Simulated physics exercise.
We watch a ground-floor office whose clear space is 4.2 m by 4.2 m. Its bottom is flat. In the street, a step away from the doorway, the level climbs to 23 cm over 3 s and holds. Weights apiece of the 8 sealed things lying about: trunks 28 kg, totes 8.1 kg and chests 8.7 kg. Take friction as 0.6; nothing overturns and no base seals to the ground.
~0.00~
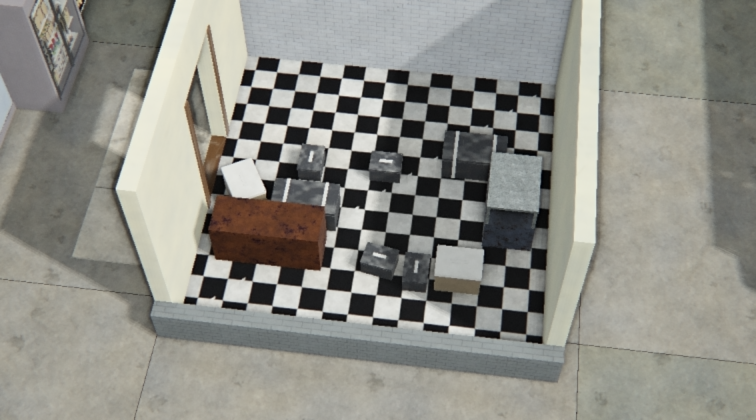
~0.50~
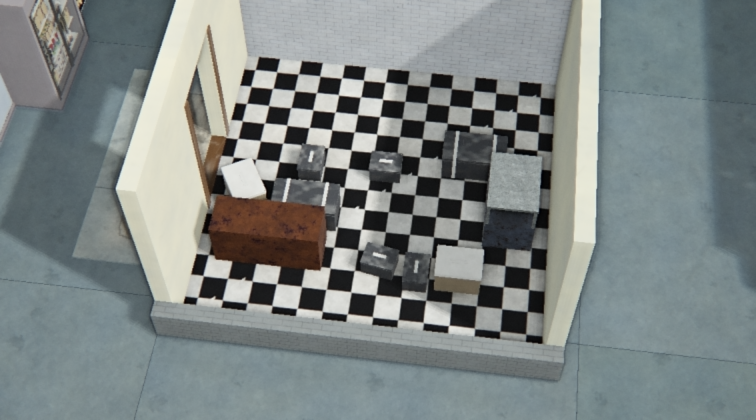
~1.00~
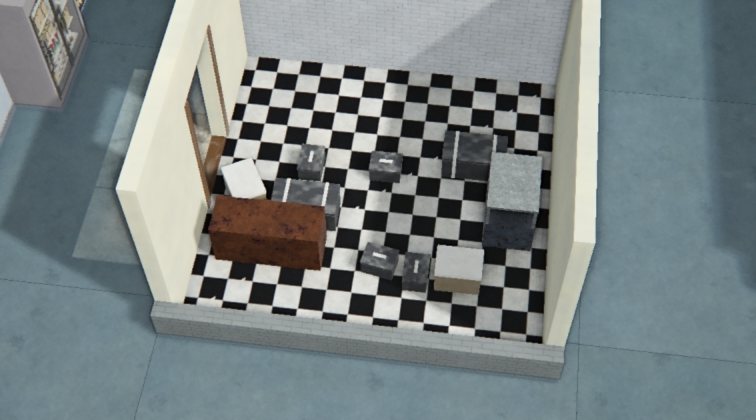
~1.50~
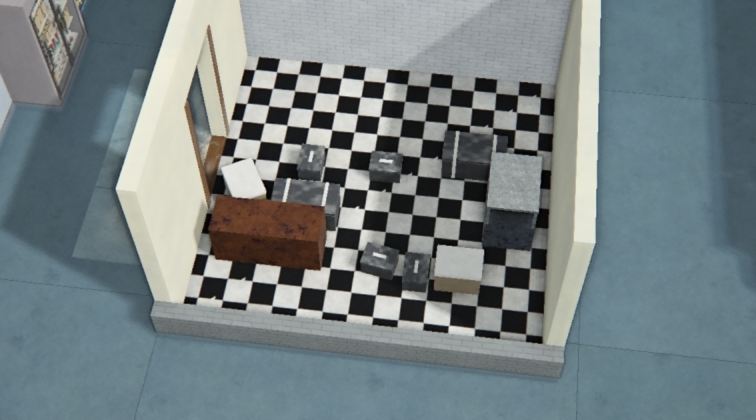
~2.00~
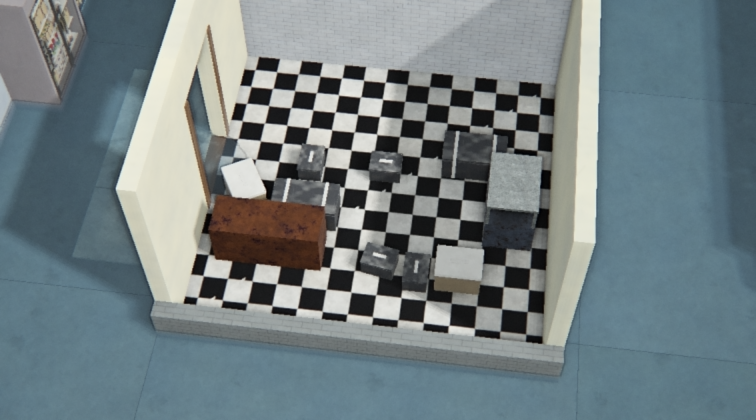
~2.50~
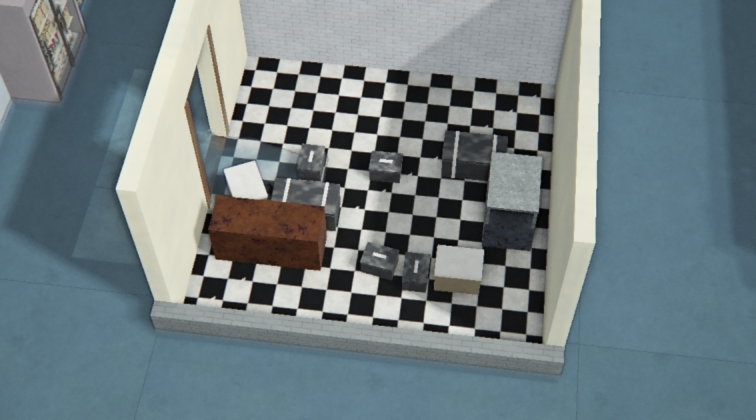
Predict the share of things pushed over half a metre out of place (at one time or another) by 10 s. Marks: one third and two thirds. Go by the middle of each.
It is two thirds or above.
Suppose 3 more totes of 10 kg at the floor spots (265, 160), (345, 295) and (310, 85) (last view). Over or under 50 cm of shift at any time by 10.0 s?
In turn: Over, less, short of it.
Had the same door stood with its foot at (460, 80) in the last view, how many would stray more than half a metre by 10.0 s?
In that case 5 of them.
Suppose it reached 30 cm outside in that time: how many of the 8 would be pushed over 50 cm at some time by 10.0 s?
Then 7.
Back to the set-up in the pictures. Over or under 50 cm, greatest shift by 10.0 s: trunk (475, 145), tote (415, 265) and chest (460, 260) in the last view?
In that order: Over, more, over.
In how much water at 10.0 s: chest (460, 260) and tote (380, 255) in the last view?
About 11 and 5 cm.
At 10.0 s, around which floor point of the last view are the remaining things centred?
At about (456, 204).
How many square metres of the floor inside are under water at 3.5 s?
Some 4.0 m2.
After 3.5 s 0 of 8 are over 50 cm from their spots; 1 afloat.
After 4.5 s 1 of 8 are over 50 cm from their spots; 1 afloat.
After 7.0 s 3 of 8 are over 50 cm from their spots; 2 afloat.
After 10.0 s 7 of 8 are over 50 cm from their spots, and 7 have been at some point; 7 afloat.
